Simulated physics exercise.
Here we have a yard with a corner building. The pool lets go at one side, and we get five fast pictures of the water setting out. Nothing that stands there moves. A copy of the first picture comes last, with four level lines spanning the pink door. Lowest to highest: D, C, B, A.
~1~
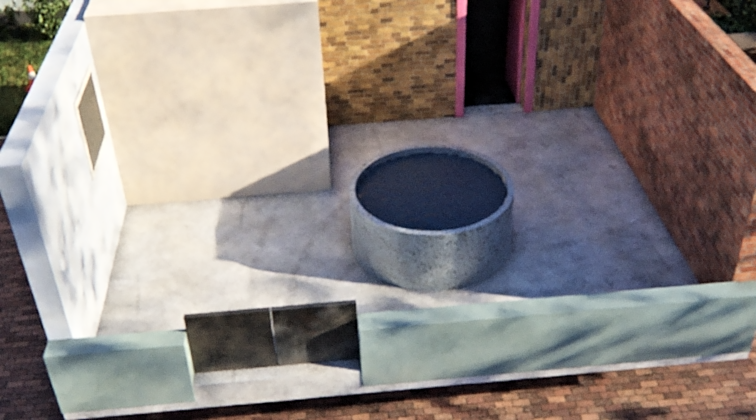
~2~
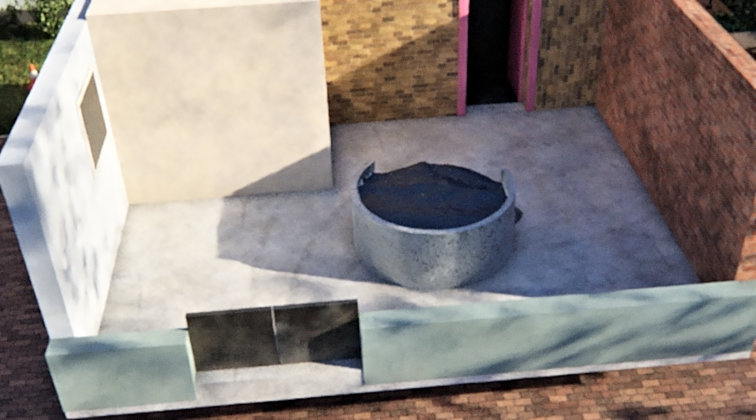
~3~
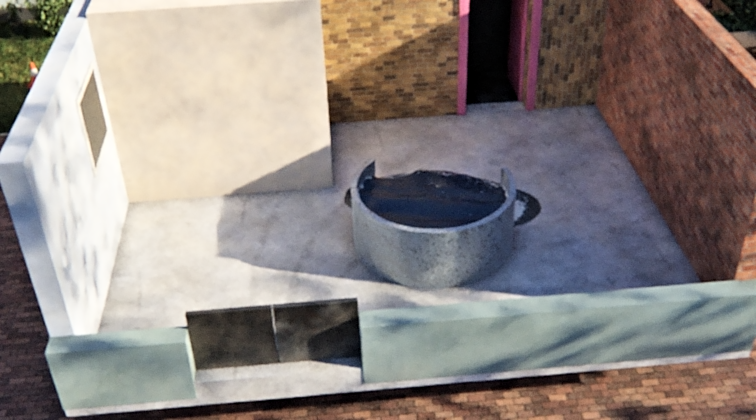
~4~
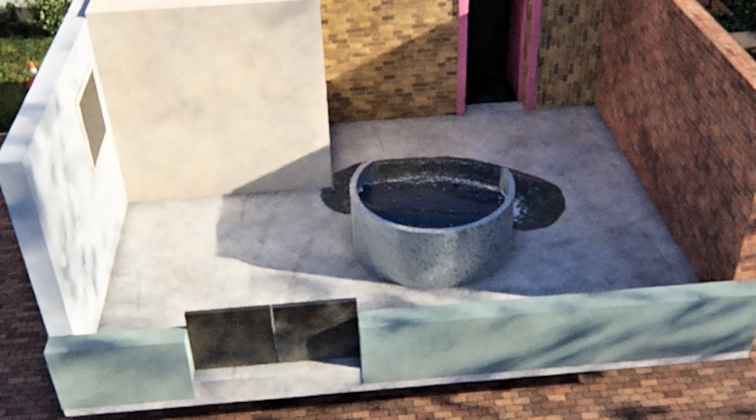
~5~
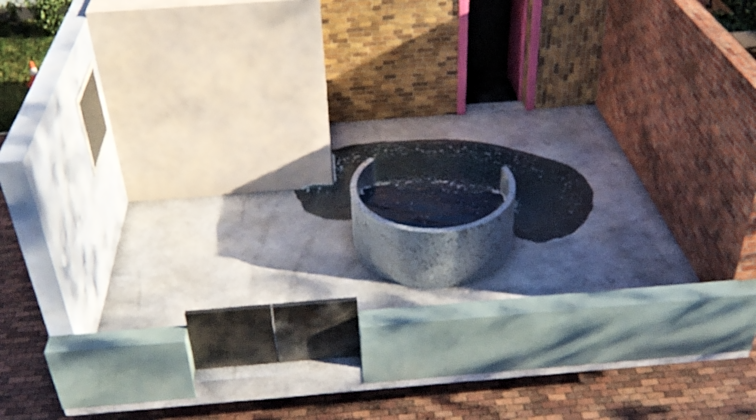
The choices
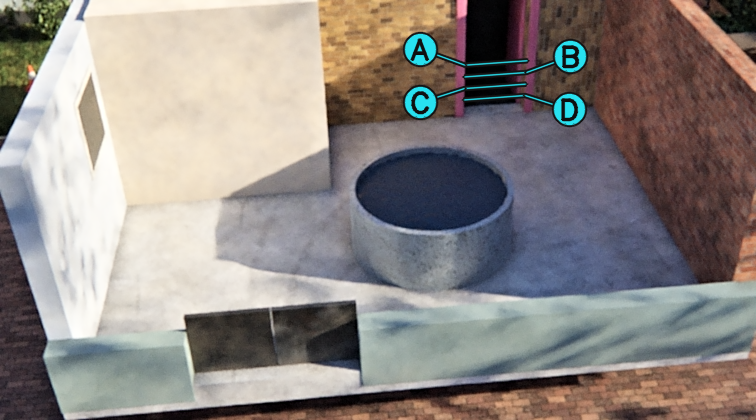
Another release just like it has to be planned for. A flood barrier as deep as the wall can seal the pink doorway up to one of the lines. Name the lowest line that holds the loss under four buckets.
Choose D.
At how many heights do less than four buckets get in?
All of them.
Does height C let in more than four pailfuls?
No.
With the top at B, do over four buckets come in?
No.
On the marked copy, A at (496, 62); B at (495, 74); C at (495, 86); D at (494, 97); from the bottom up D, C, B, A.
For height A, nothing gets over.
For height B, nothing gets over.
For height C, nothing gets over.
For height D, a bucket or two gets in.
